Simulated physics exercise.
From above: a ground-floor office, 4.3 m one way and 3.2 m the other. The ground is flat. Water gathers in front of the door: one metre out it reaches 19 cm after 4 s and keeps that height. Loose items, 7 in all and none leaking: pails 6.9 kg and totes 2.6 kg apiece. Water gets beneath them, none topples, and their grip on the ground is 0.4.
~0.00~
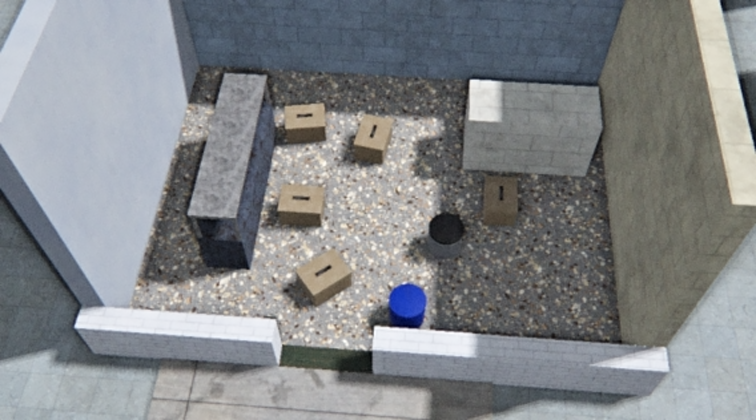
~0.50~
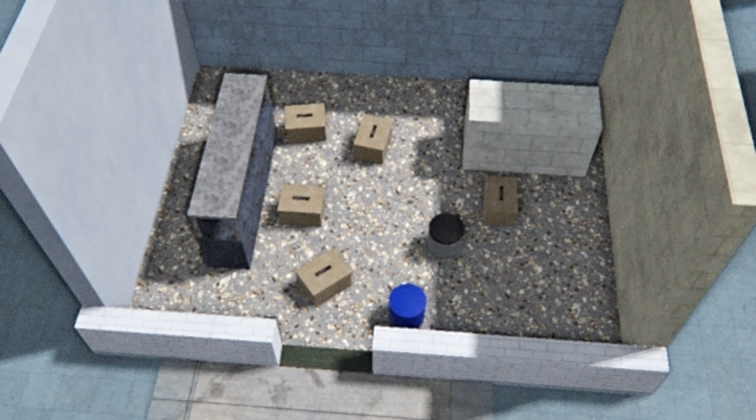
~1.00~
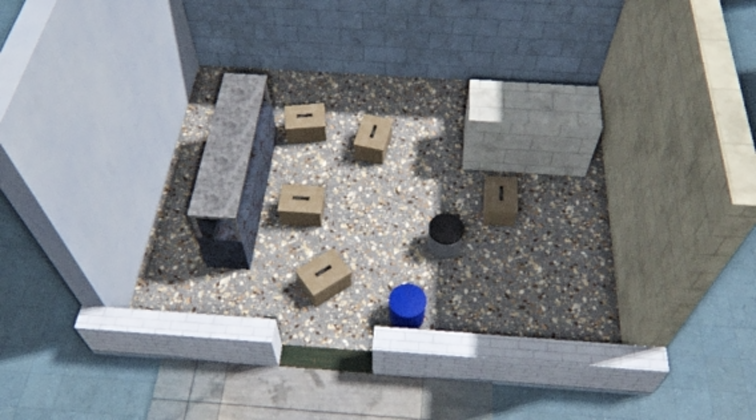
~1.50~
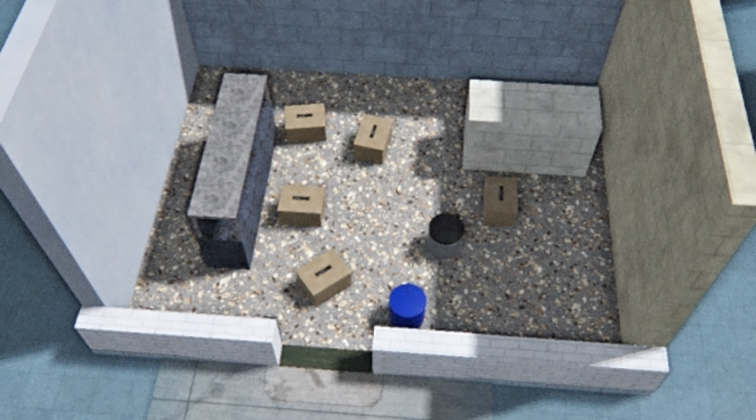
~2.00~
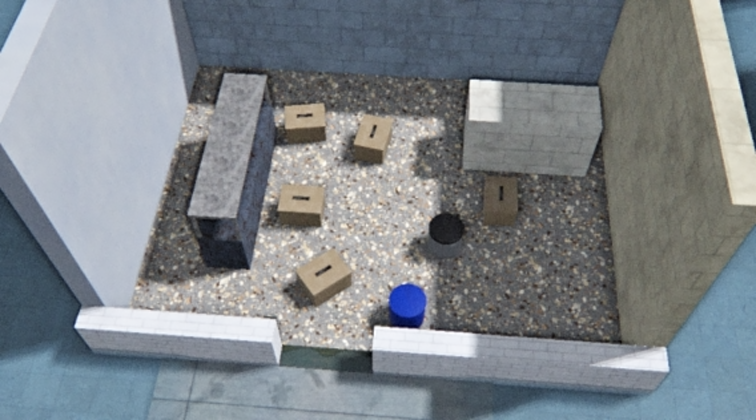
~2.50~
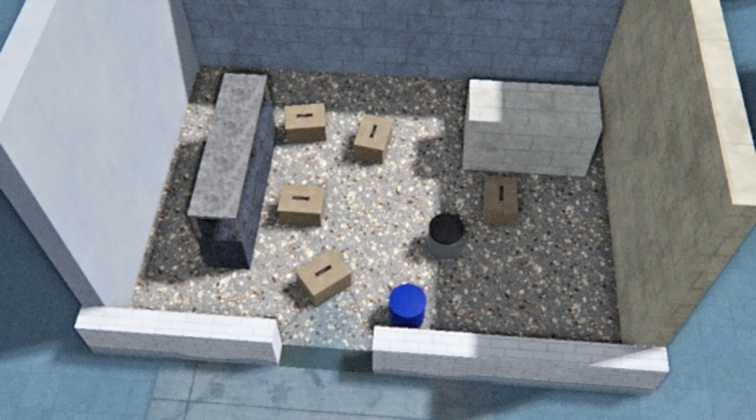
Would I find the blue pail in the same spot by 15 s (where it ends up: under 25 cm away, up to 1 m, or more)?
The blue pail holds its place.
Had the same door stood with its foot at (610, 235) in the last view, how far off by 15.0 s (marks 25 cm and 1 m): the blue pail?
Then the blue pail ends far away.
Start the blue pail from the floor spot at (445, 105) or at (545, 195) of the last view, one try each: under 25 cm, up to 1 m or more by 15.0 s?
In that order: It gets carried off; it barely shifts.
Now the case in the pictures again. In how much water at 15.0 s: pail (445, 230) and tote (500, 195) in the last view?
About 6 and 6 cm.
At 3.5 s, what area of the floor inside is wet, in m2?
Roughly 2.0 m2.
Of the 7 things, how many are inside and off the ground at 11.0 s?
5 of them.
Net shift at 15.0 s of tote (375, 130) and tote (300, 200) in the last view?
In turn: 200 cm, 10 cm.
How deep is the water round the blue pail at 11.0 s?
Roughly 3 cm.
After 3.5 s the blue pail is near (408, 300), 0.0 m from its start, aground; 0 afloat.
After 6.8 s the blue pail is near (408, 300), 0.0 m from its start, aground; 4 afloat.
After 11.0 s the blue pail is near (408, 300), 0.0 m from its start, aground; 5 afloat.
After 15.0 s the blue pail is near (413, 297), 0.1 m from its start, aground; 5 afloat.
